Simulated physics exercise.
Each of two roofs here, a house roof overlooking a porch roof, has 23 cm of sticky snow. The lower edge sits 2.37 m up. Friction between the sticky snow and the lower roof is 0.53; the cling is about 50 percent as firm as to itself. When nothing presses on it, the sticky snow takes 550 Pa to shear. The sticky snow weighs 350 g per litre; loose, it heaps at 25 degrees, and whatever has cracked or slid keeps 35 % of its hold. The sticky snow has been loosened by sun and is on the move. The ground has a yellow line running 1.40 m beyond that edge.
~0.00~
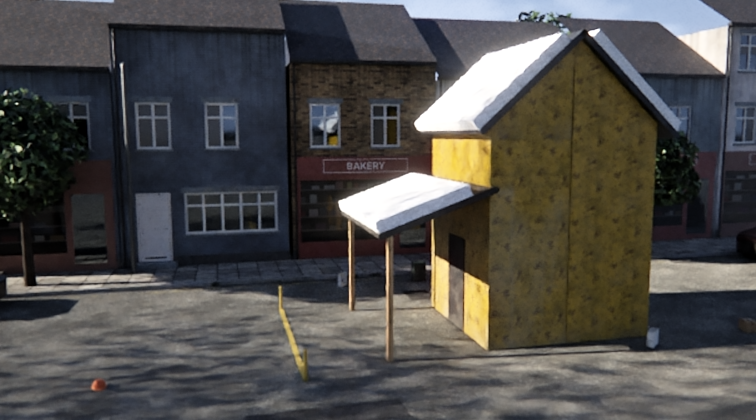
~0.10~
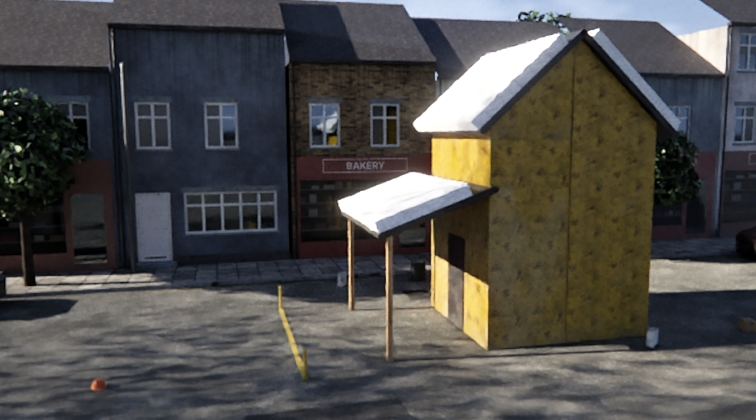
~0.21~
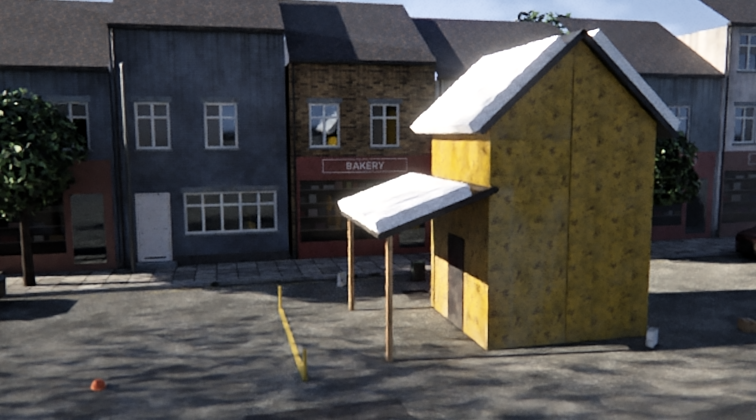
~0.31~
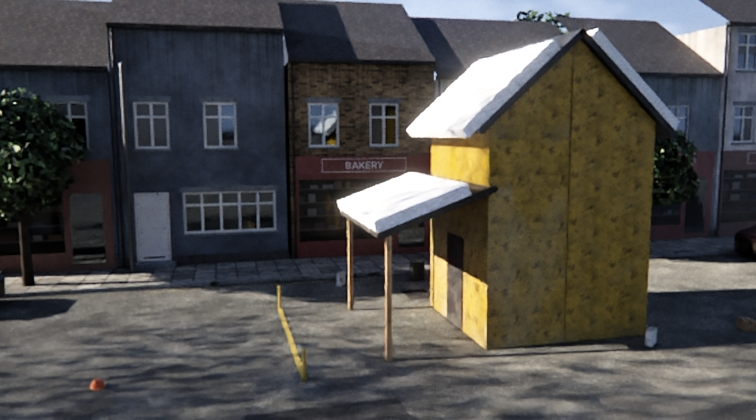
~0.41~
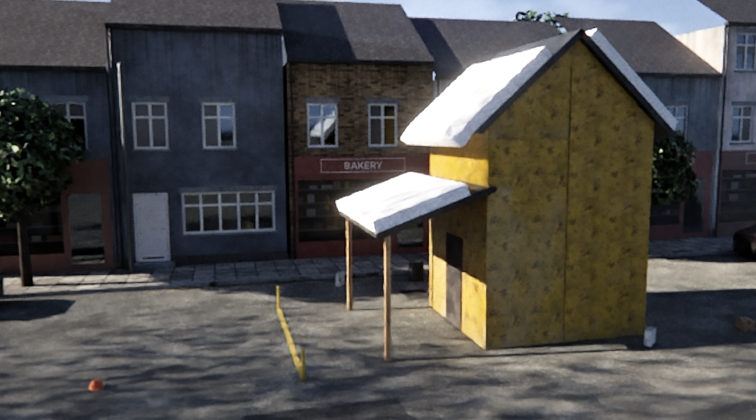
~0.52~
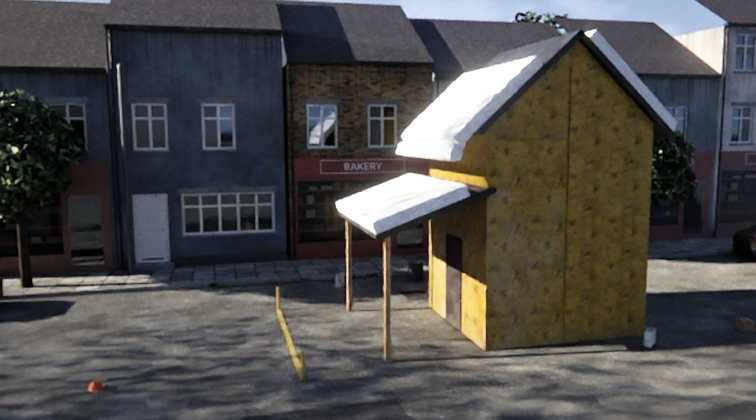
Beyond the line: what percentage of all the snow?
I would say close to 36 percent.
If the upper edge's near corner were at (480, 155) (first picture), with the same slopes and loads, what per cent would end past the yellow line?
In that case it would be around 12 percent.
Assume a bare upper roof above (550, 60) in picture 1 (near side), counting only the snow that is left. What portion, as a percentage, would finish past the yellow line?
Roughly 18 per cent.
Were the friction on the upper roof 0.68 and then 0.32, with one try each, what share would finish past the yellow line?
First try 5 per cent, second try 30 per cent.
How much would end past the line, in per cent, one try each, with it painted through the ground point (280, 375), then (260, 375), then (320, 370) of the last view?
I'd guess near 25 %, then near 20 %, and near 45 % on the last try.
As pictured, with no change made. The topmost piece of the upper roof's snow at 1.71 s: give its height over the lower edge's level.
It sits some 0.9 m above the lower edge at that time.
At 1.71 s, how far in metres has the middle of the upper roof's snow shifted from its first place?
It has shifted some 4.6 m.
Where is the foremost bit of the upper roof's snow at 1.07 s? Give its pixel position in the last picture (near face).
Near (382, 213).
After 1.07 s, none is below the lower edge and 0 % is past the line.
After 1.71 s, 40 % is below the lower edge and 10 % is past the line.
After 2.36 s, 61 % is below the lower edge and 35 % is past the line.
After 3.00 s, 61 % is below the lower edge and 36 % is past the line.
After 3.10 s, 61 % is below the lower edge and 36 % is past the line.
